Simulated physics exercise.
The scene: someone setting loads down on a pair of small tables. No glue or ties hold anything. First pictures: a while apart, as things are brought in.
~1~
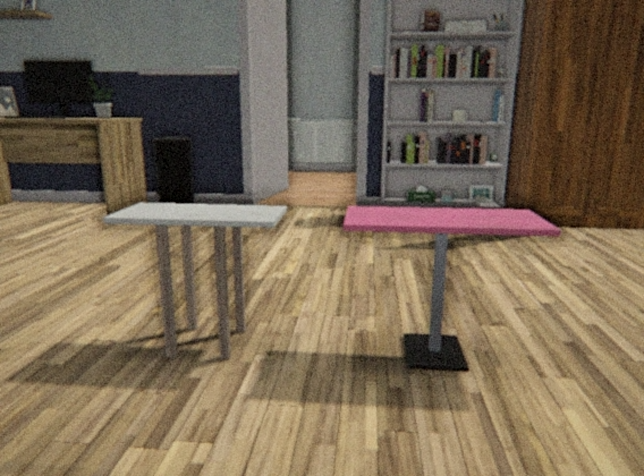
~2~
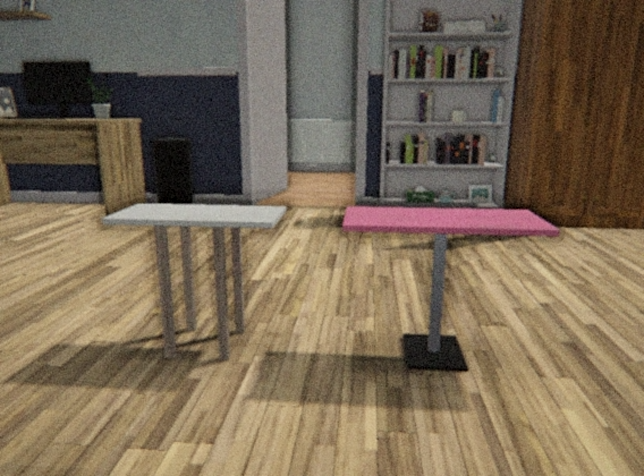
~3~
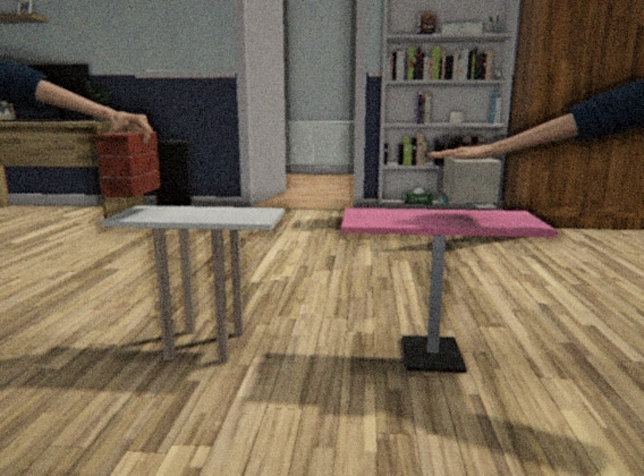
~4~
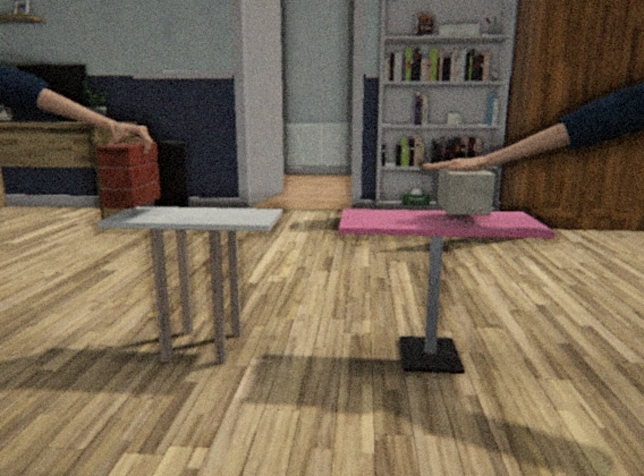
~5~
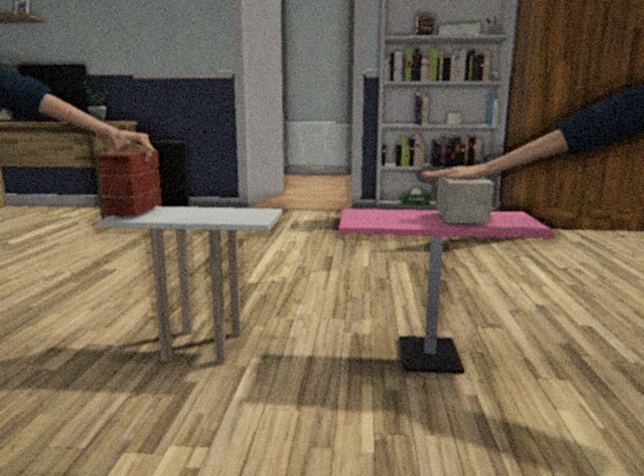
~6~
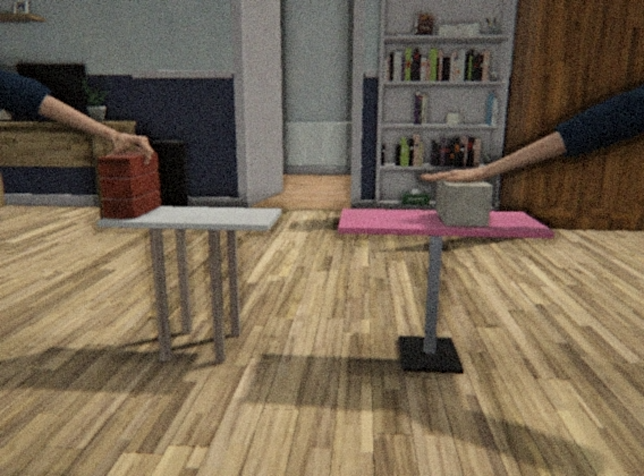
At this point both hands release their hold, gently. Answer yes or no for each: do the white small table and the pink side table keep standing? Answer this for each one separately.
White small table: No; pink side table: Yes.
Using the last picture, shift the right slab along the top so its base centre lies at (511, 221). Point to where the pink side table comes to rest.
(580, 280).
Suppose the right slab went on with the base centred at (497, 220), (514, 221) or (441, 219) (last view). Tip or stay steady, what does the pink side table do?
The pink side table falls over; falls over; stays put.
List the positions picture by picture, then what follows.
White small table (201, 214); pink side table (443, 220), in the first frame.
Pink side table (442, 220), in the second frame.
Still on the way; white small table (198, 217); left bricks (130, 163), in the third frame.
Still on the way; pink side table (438, 222); right slab (464, 189), in the fourth frame.
Still on the way; white small table (196, 218); left bricks (132, 181), in the fifth frame.
In place, still held; white small table (195, 218); pink side table (437, 222); right slab (462, 200), in the sixth frame.
Then, 0.60 s later than the last frame, white small table tilted by 29° near (125, 218); pink side table at rest near (438, 222).
Then, 0.80 s later than the last frame, white small table tilted by 70° near (60, 273); pink side table at rest near (438, 222).
When it is over, the white small table overbalances, near (70, 274); the pink side table holds firm, near (438, 222).
